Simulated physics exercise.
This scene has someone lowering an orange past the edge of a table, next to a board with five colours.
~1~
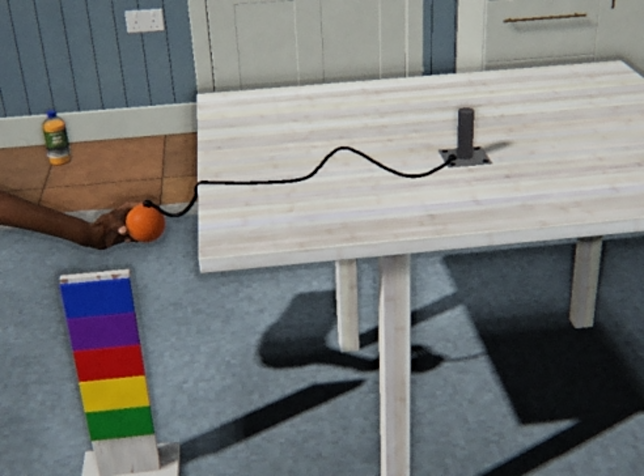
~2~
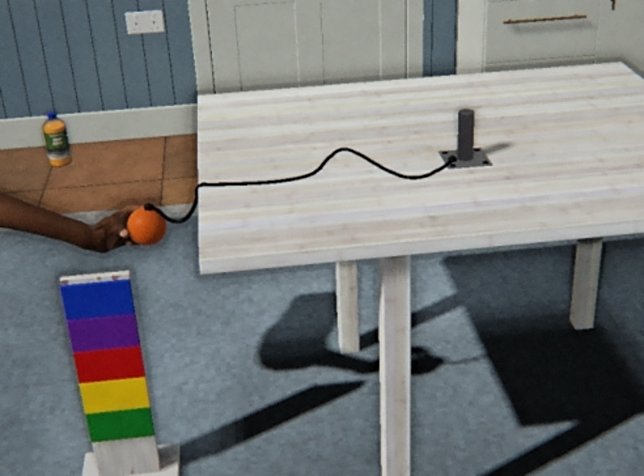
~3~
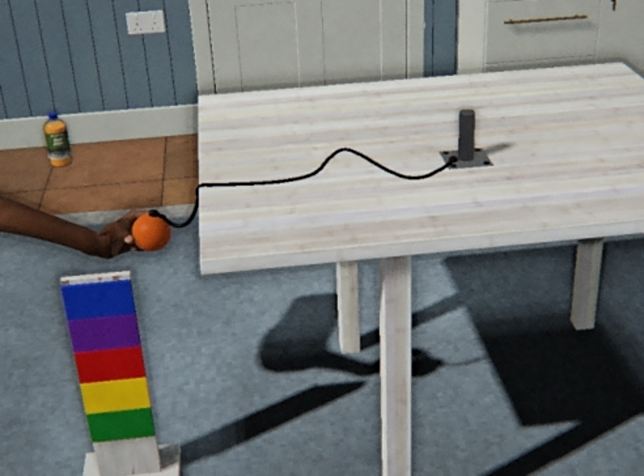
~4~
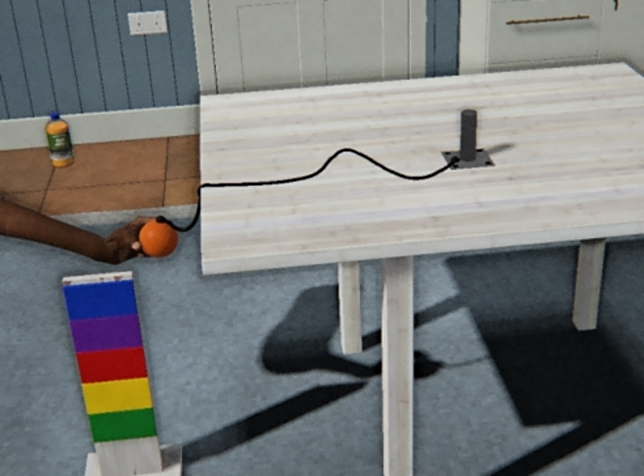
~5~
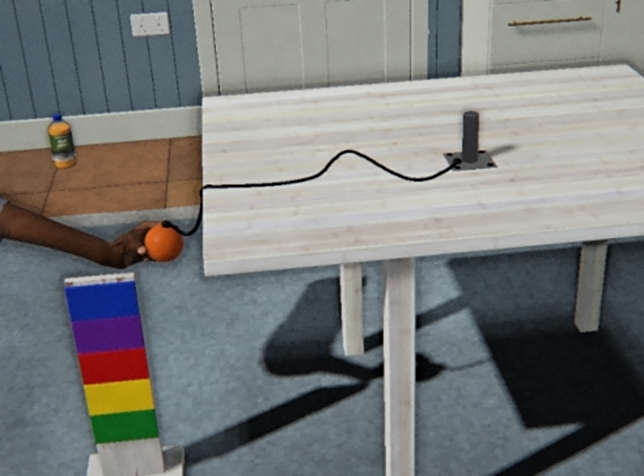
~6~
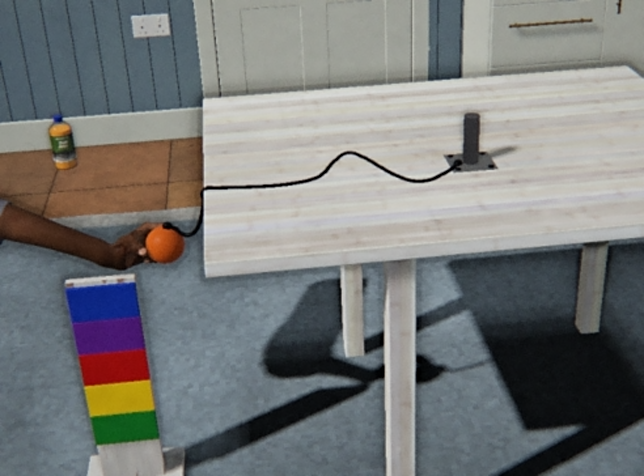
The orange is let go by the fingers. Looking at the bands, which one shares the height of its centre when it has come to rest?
The red one shares that height.
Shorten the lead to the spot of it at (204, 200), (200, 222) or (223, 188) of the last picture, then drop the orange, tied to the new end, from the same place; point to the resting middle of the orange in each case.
Cut 1: About (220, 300). Cut 2: About (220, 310). Cut 3: About (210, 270).
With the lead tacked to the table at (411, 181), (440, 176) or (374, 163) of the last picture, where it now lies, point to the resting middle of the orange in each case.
Roughly (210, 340), (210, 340) and (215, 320), in that order.
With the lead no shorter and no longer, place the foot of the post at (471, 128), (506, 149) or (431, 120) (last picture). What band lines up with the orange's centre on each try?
Answer, in order: Purple, purple, red.
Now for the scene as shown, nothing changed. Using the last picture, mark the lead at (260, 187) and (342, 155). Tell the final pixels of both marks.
(207, 221) for the first, (285, 175) for the second.
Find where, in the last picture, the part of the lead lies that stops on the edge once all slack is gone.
You'll find it somewhere around (298, 183).
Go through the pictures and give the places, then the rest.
Orange (146, 223); blue (98, 300); purple (104, 333); red (109, 364); yellow (115, 395); green (120, 424), in the first picture.
Orange (147, 226); lead through (431, 174) (374, 163) (328, 158) (280, 181) (199, 191), in the second picture.
Orange (152, 232), in the third picture.
Orange (159, 239); lead through (434, 174) (377, 164) (331, 159) (283, 182) (201, 191), in the fourth picture.
Orange (164, 243), in the fifth picture.
Orange (165, 245); lead through (436, 177) (379, 166) (334, 162) (286, 185) (204, 194), in the sixth picture.
Soon after, orange near (252, 330); level with purple.
After that, orange near (208, 353); level with red.
In the end, orange near (215, 353); level with red. The red one.
